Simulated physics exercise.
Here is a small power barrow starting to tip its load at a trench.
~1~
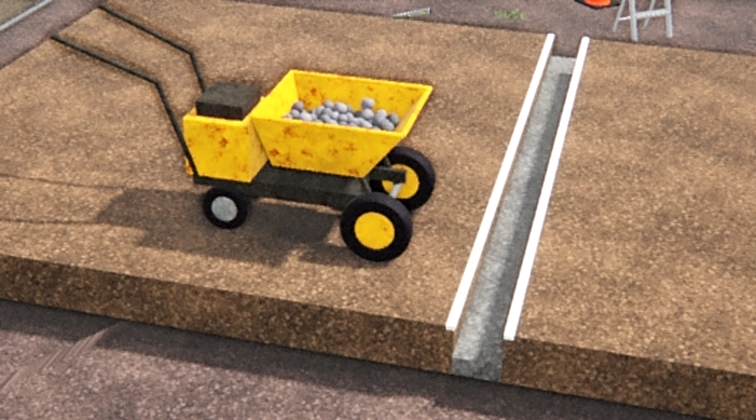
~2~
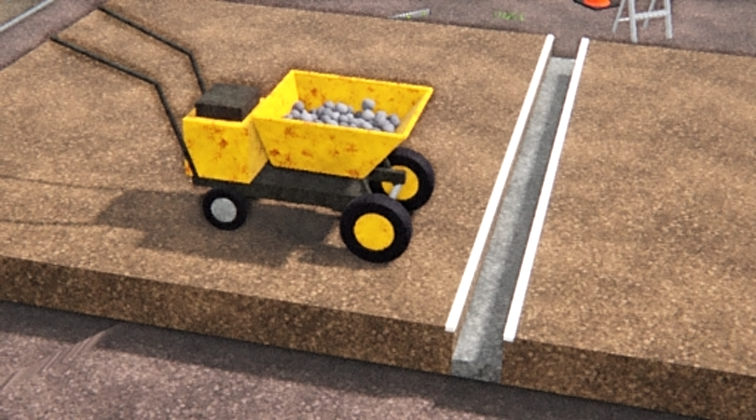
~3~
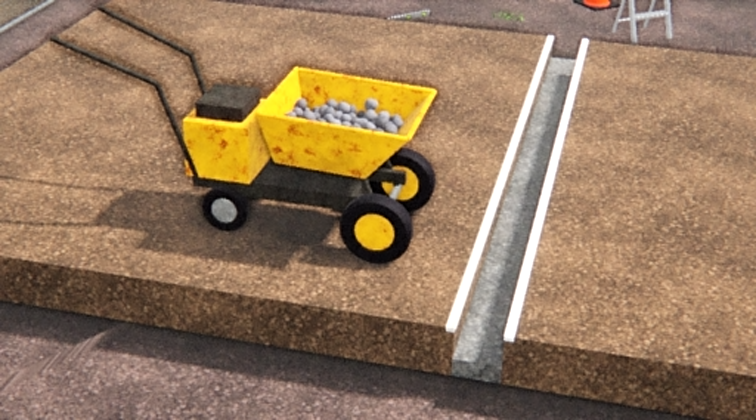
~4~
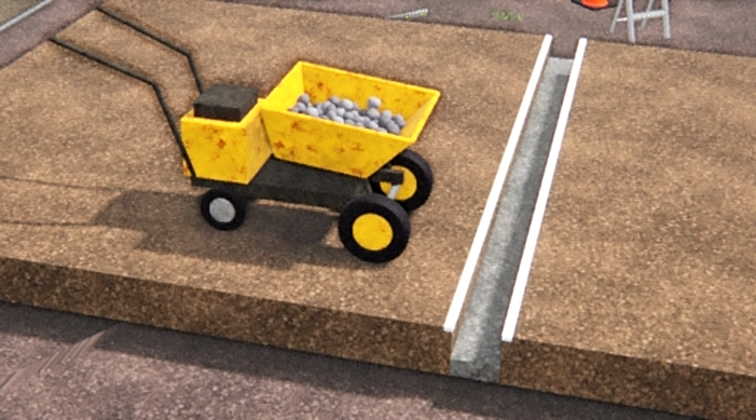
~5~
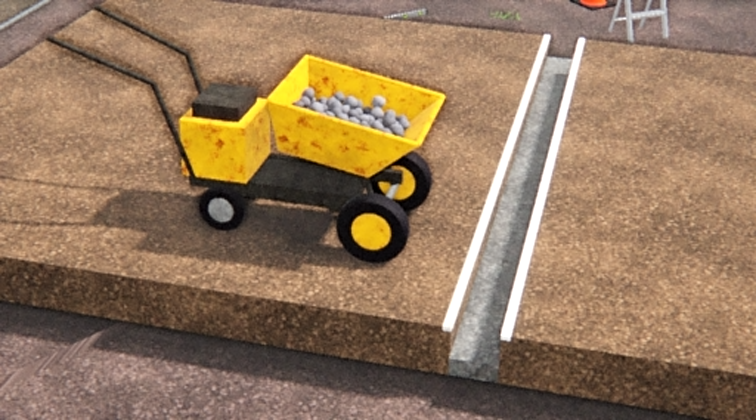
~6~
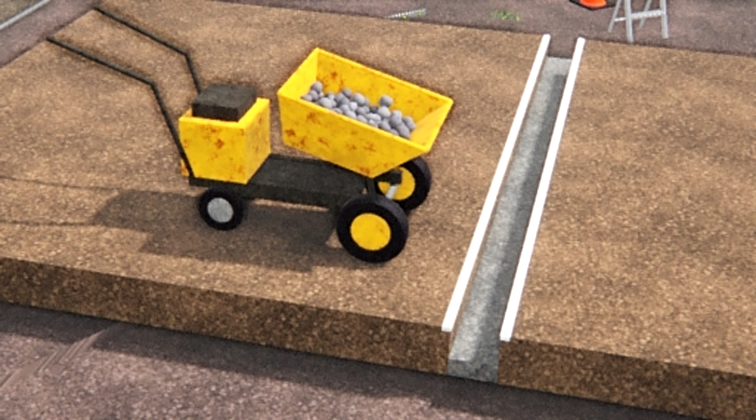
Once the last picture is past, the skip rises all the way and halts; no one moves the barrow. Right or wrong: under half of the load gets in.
Wrong.
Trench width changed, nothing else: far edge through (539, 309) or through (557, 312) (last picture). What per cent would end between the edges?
Roughly 90 per cent, and 100 per cent.
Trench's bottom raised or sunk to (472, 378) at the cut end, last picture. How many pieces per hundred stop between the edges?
About 70 per cent.
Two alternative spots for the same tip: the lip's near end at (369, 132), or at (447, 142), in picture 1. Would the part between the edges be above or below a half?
At the earlier place the greater portion ends between the edges, at the later place the lesser portion.
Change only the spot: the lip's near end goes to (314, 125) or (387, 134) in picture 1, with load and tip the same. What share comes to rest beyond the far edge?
0 and 10 percent, in that order.
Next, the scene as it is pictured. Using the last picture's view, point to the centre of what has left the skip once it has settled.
(514, 263).
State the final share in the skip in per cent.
Close to 0 percent.
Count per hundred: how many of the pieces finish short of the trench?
I'd estimate about 0 per cent of the load.
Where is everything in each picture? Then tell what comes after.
Lip of the skip (403, 136), level; top of the load (330, 127), round cobbles; first edge of the trench (461, 296); far edge (517, 304), the trench under half as wide as the skip, and about half as deep as wide, in the first picture.
Lip of the skip (404, 138), level; top of the load (331, 127), in the second picture.
Lip of the skip (408, 139), tipped barely; top of the load (320, 125), in the third picture.
Lip of the skip (411, 142), tipped a little; top of the load (323, 122), in the fourth picture.
Lip of the skip (418, 145), tipped a little; top of the load (317, 111), in the fifth picture.
Lip of the skip (426, 150), tipped clearly; top of the load (325, 106); first edge of the trench (457, 297); far edge (513, 305), in the sixth picture.
Just after the last frame, skip tipped steeply; every one in the skip.
A moment on, skip tipped right over; the larger part in the skip; roughly a quarter in or heaped over the trench; just a few beyond it; just a few falling.
Further on, skip tipped right over; roughly two thirds in or heaped over the trench; roughly a third beyond it.
When it is over, skip tipped right over; roughly two thirds in or heaped over the trench; roughly a third beyond it.
